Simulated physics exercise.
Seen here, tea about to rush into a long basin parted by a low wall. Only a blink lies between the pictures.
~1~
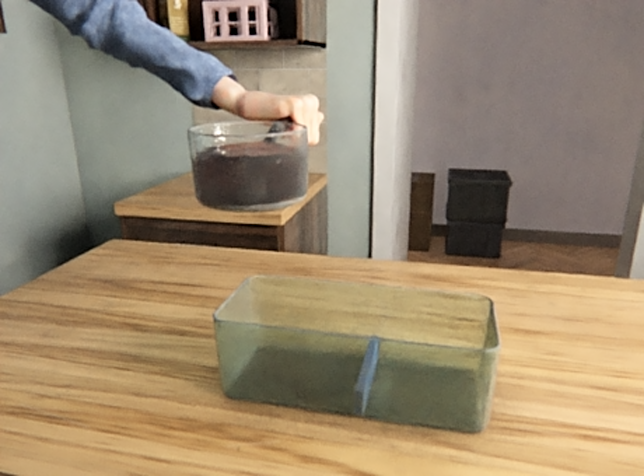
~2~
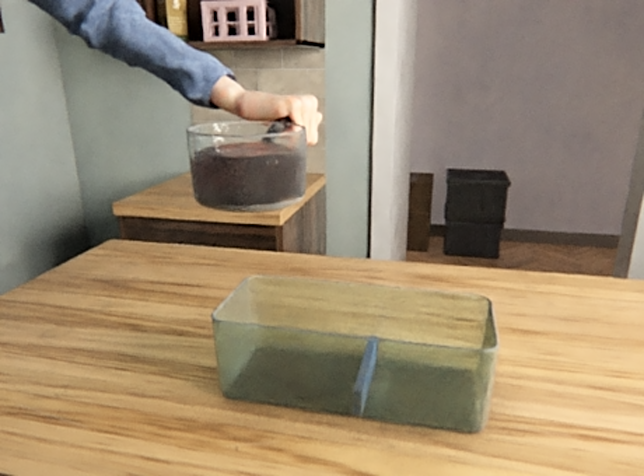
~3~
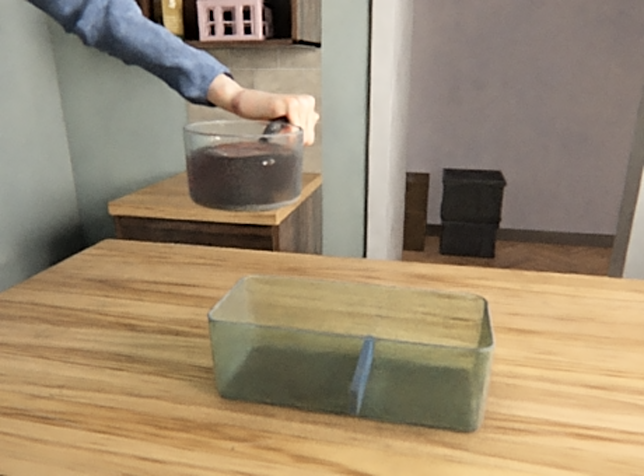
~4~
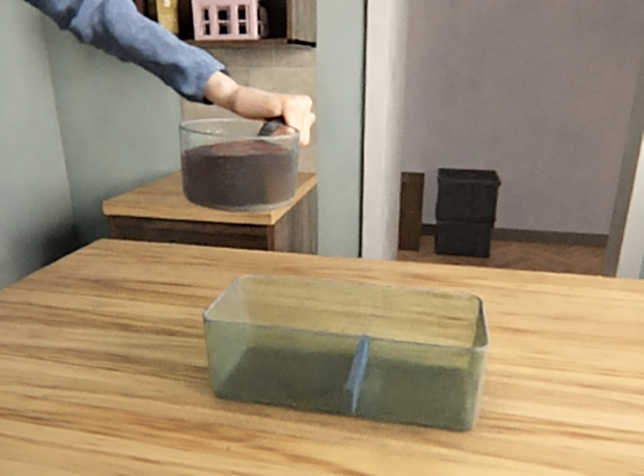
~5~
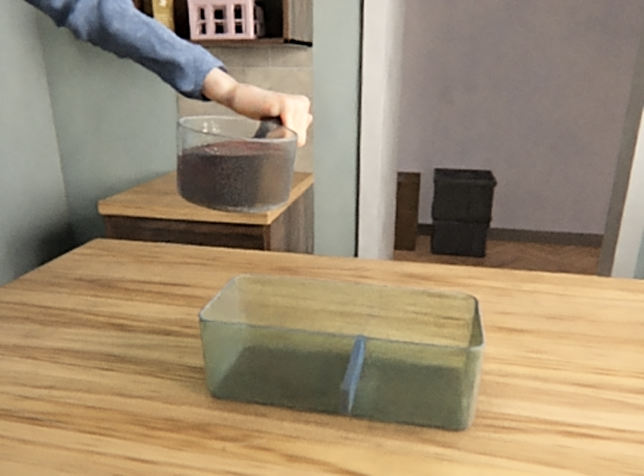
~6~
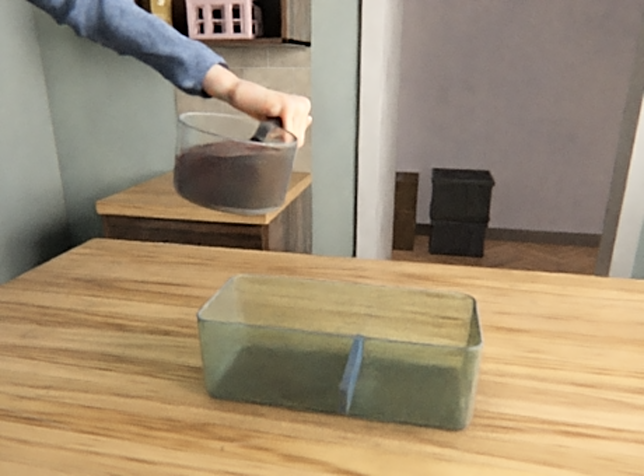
A hand in a blue sleeve holds a clear round container of dark tea at upper left, slowly tilting it rightward in a kitchen-like room seen from slightly above a wooden table. Below sits a long greenish see-through basin with a low bluish divider, with a wooden cabinet behind and dark stacked boxes beyond a doorway. The camera drifts slightly right, shifting everything gently left, while the tilt gradually becomes clearer.
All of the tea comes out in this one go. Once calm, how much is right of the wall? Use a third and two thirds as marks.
In the end from a third to two thirds is right of the wall.
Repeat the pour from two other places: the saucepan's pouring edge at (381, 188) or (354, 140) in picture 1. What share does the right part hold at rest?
First some 85, then 90 per cent.
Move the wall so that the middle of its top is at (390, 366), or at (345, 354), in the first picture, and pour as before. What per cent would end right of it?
Near 20 % and 75 %.
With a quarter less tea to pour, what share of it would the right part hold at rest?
About 35 per cent.
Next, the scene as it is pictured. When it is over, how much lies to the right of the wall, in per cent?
Roughly 50 in a hundred.
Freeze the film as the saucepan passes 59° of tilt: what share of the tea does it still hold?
About 75 per cent.
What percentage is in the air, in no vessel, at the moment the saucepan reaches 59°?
It comes to 20 per cent or so.
A moment on, the saucepan is tipped part way and 76 per cent is still to pour, 3 is left of the wall and 0 right of it.
Next, the saucepan is tipped on its side and 22 per cent is still to pour, 16 is left of the wall and 45 right of it.
Then the saucepan is tipped on its side and 3 per cent is still to pour, 41 is left of the wall and 51 right of it.
Later the saucepan is tipped on its side and 0 per cent is still to pour, 48 is left of the wall and 50 right of it.
In the end 48 per cent lies left of the wall, 50 right of it and 1 outside.
